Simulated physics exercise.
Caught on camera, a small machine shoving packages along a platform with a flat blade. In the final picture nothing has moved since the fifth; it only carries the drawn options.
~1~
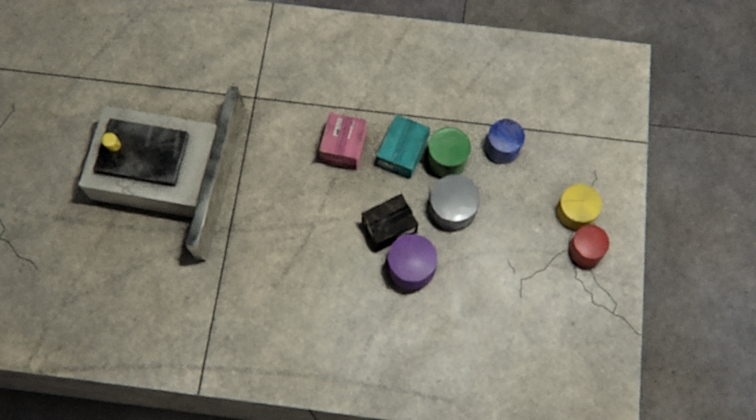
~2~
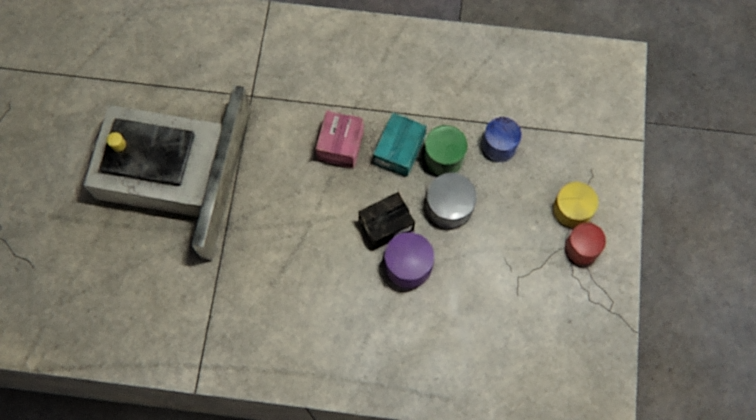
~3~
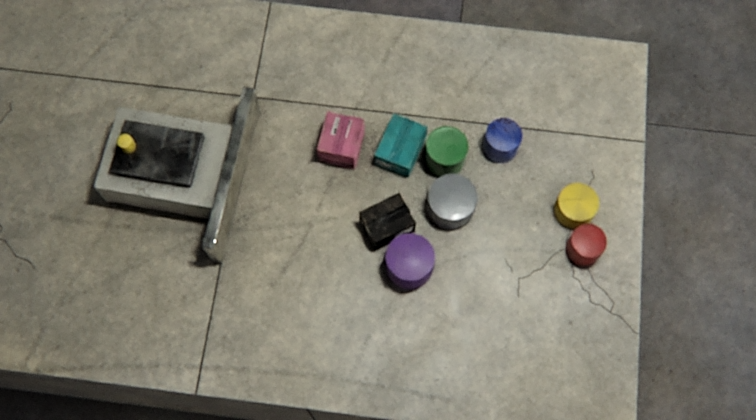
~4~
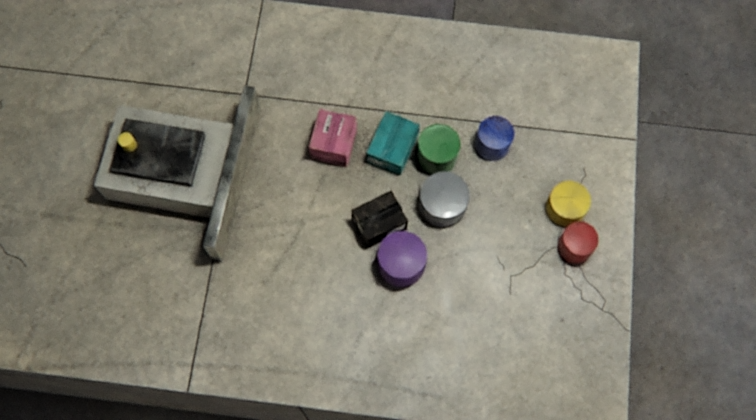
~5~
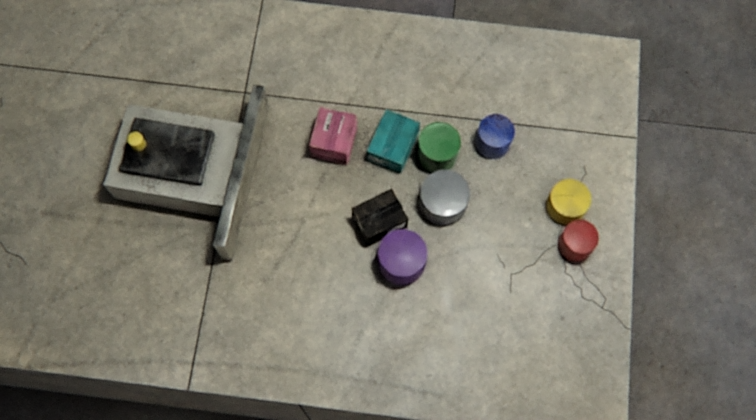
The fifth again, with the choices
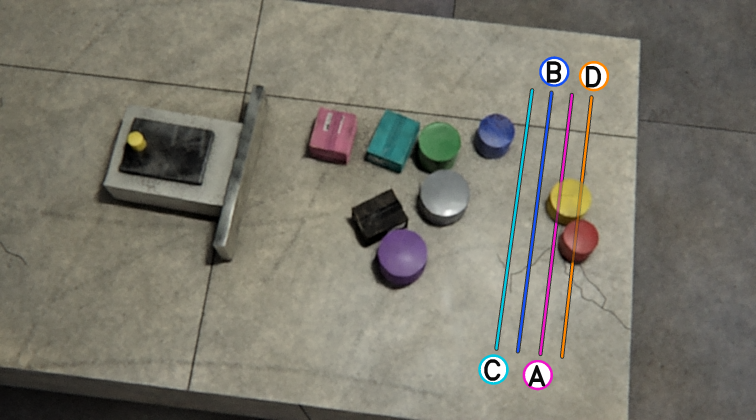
A small grey machine with a black top, a yellow knob and a flat upright blade sits at the left of a pale, cracked stone platform, seen from high above. To its right lie pink, turquoise and black parcels among green, blue, grey, purple, yellow and red round containers. The machine creeps slightly rightward without touching the unmoving items, while the view shifts very slightly.
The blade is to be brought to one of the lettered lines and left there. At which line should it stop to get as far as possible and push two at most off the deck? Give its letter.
No third one falls up to A.
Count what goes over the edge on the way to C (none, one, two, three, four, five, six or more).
By then, none.
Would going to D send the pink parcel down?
No.
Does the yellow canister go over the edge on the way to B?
No.
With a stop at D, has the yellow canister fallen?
Yes.
On the marked copy, A at (557, 218); B at (536, 215); C at (515, 213); D at (578, 220).
With A. Early on, robot (288, 165); blue canister (499, 136); turquoise parcel (427, 146).
Further on, robot (402, 178); yellow canister (592, 213); green pail (576, 176).
At the end, robot (493, 189); green pail over the edge; blue canister over the edge; two fallen.
As for the rest, B is within the limit but short; C is within the limit but short; D drops five.
